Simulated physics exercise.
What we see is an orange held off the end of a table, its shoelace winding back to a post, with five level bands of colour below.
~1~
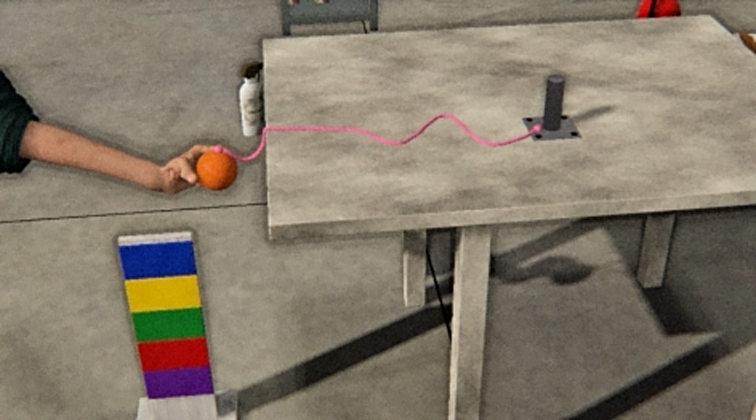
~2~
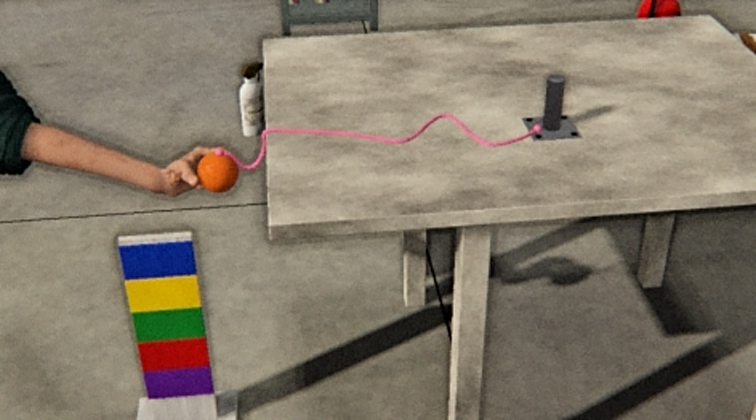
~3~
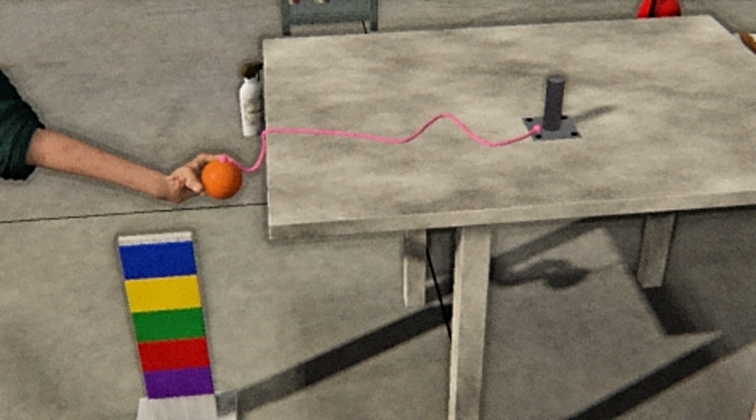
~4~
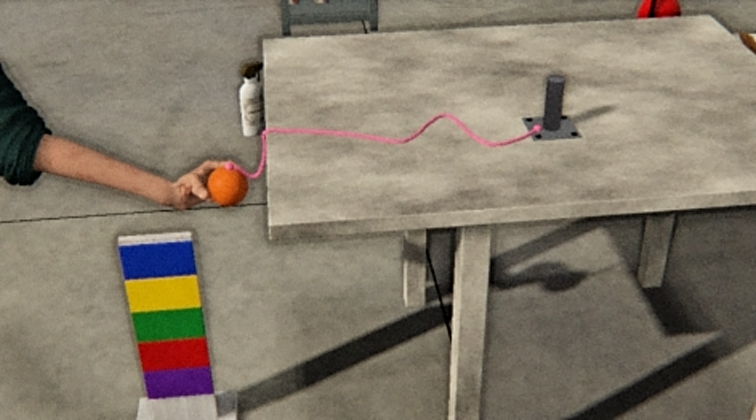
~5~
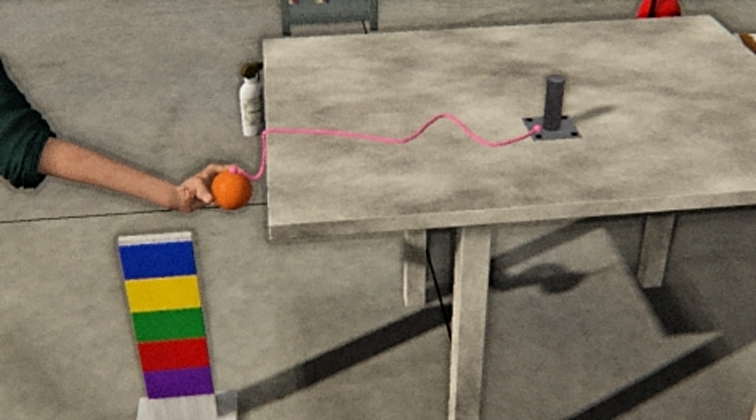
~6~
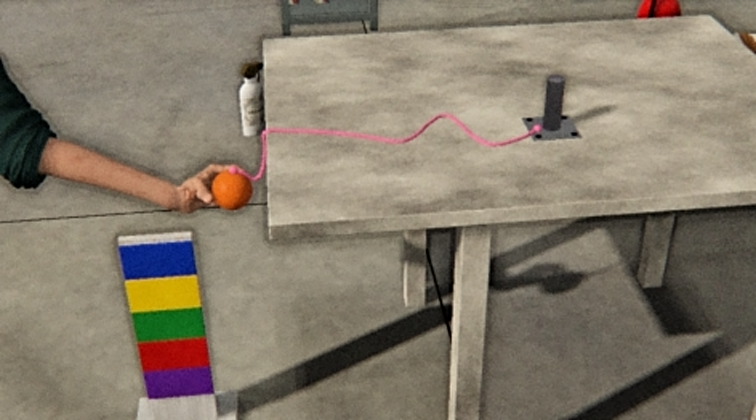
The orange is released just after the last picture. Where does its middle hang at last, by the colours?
Its middle rests at the yellow band.
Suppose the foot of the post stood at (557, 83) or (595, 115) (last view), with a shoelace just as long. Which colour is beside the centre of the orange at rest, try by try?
Taking them in turn: Blue; blue.
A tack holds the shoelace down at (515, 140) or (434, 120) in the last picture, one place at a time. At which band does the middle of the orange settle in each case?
Taking them in turn: Yellow; blue.
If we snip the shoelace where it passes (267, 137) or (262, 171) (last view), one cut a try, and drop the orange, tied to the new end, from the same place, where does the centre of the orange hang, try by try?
The places are (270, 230) and (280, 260).
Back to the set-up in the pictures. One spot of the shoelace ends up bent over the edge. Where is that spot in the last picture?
At (347, 134), roughly.
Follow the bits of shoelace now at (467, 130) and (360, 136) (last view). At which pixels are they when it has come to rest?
Near (438, 132) and (280, 139).
Soon after, orange near (274, 263); level with blue.
Then, orange near (283, 297); level with yellow.
At rest, orange near (275, 295); level with yellow. The yellow one.
